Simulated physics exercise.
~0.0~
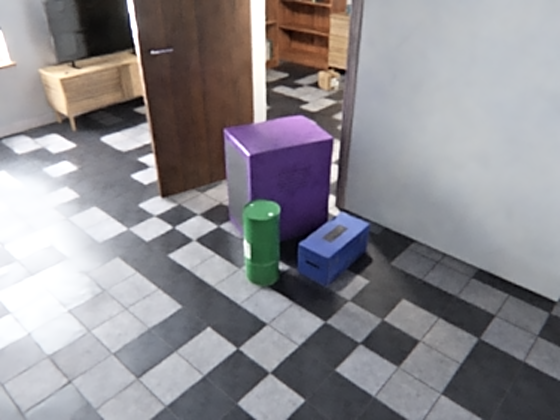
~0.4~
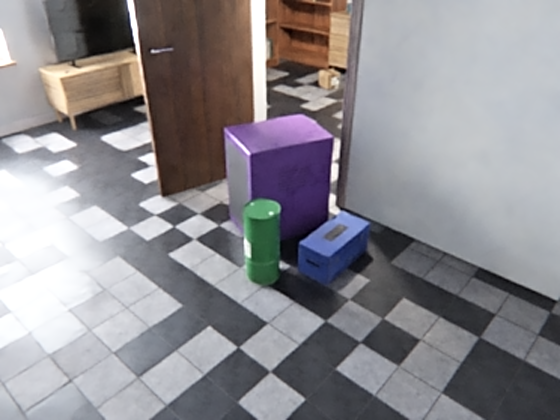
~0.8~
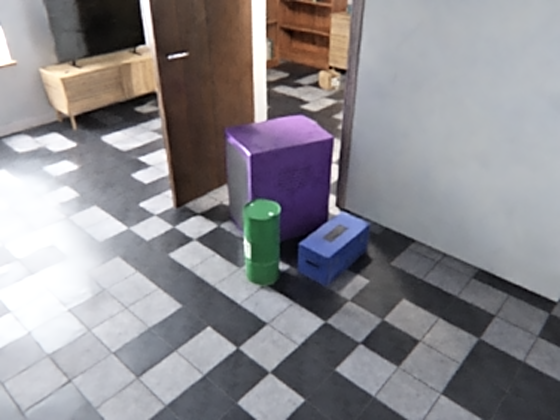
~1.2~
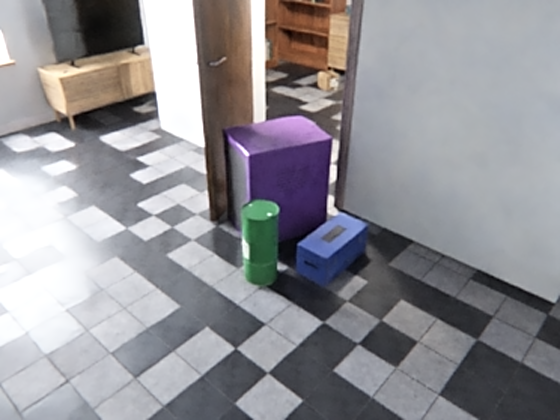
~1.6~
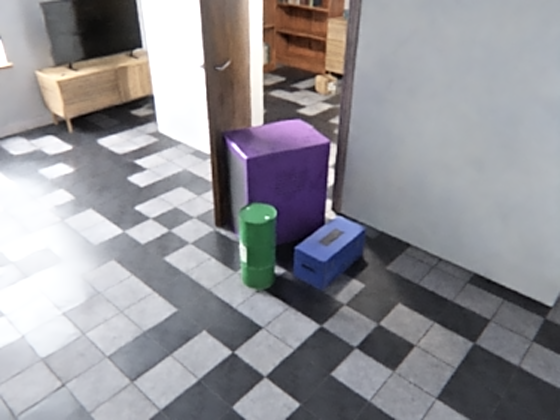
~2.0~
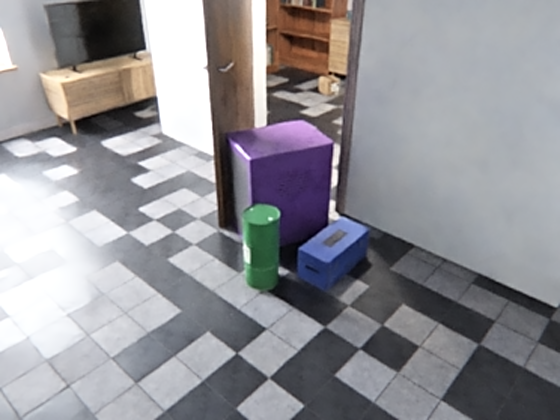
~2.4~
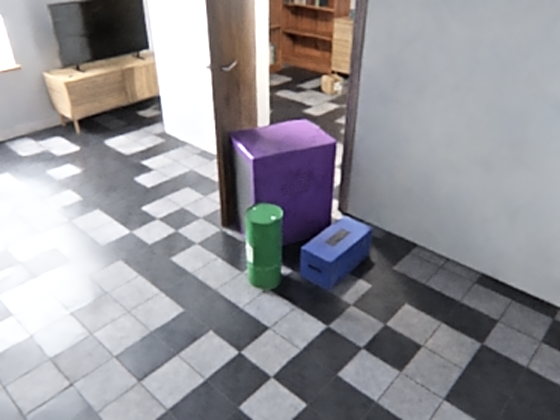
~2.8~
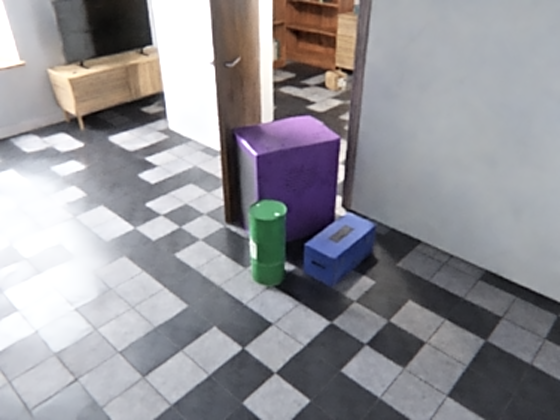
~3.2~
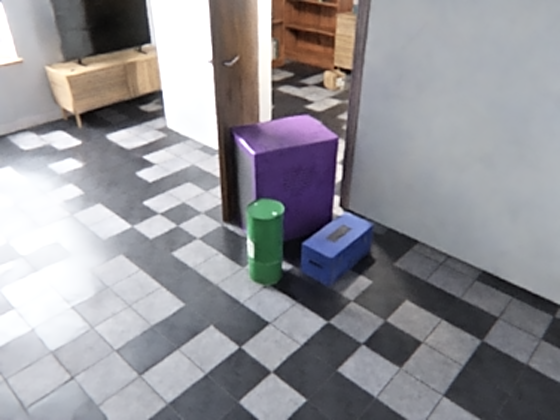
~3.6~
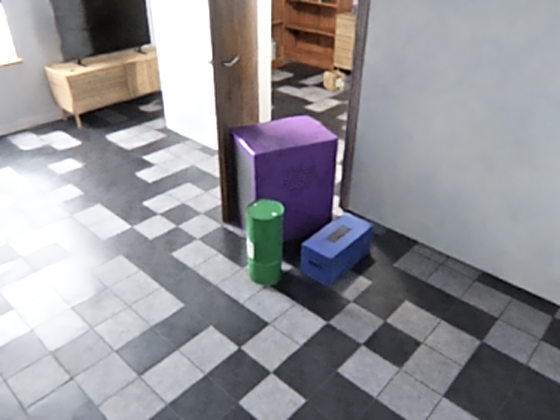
In a room with a dark and pale tiled floor, a brown door swung partway toward a purple box-shaped appliance, then stopped beside it and stayed open, while the appliance, a green canister and a blue toolbox all stayed where they were.
